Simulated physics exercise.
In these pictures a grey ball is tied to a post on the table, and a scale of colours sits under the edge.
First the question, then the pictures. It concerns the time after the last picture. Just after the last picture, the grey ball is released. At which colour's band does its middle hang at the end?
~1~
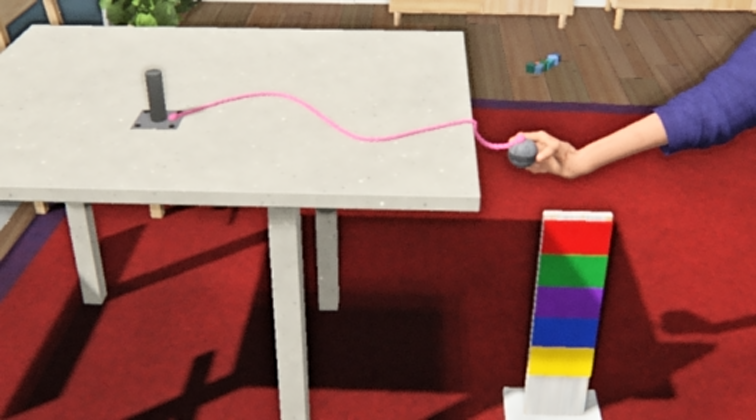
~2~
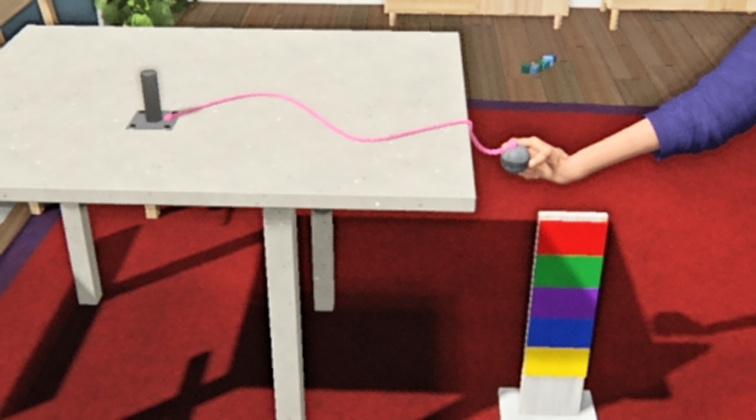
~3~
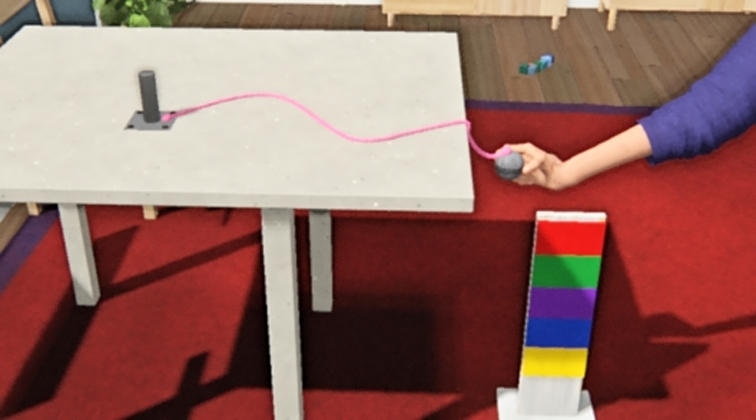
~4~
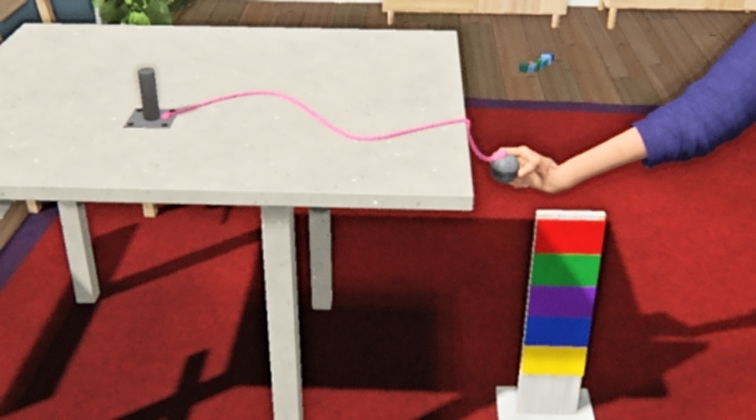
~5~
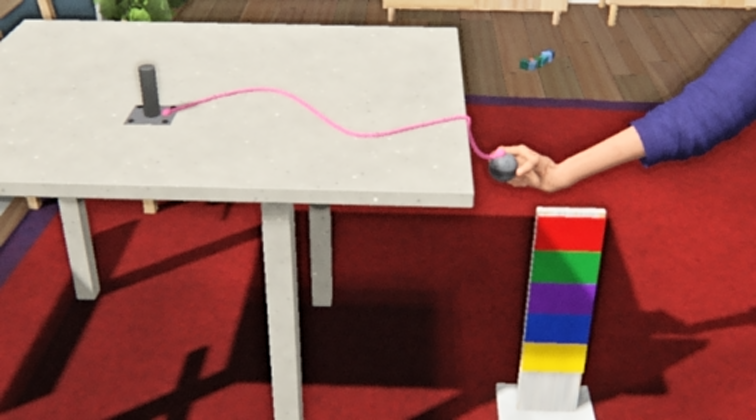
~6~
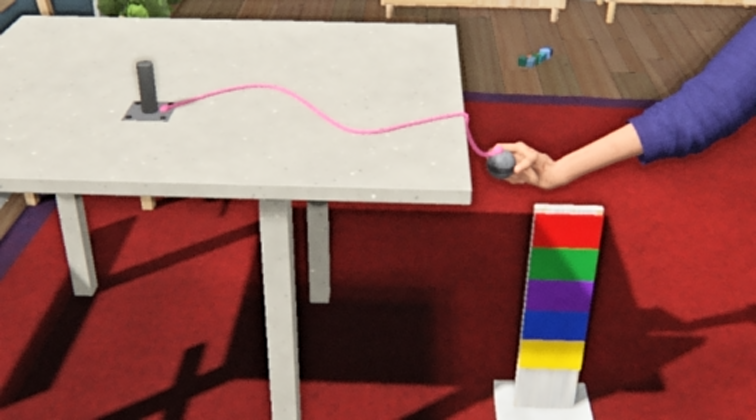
The green band.
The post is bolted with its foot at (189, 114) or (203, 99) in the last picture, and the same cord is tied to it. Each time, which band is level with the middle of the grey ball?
For the first spot, purple; for the second, purple.
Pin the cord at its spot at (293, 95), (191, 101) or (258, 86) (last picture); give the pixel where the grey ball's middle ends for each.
It would sit near (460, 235) the first time, (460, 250) the second and (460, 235) the third.
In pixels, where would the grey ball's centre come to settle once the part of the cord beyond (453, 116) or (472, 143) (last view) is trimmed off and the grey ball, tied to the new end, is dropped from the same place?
(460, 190) and (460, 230).
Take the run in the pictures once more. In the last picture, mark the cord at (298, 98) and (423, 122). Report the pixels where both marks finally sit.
The first settles around (329, 111), the second around (464, 149).
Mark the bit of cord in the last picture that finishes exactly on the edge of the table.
In the last picture it is at roughly (389, 130).
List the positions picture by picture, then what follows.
In the first frame, grey ball (523, 153); red (577, 239); green (573, 272); purple (569, 303); blue (565, 334); yellow (561, 363).
In the second frame, grey ball (516, 159); cord through (203, 107) (272, 95) (320, 119) (380, 140) (450, 124).
In the third frame, grey ball (510, 165).
In the fourth frame, grey ball (505, 168); cord through (200, 105) (269, 93) (318, 117) (378, 138) (448, 123).
In the fifth frame, grey ball (504, 167).
In the sixth frame, grey ball (502, 164); cord through (199, 98) (268, 87) (316, 111) (377, 132) (446, 117).
Soon after, ball near (459, 250); level with green.
Then, ball near (460, 257); level with green.
At rest, ball near (458, 258); level with green. The green one.
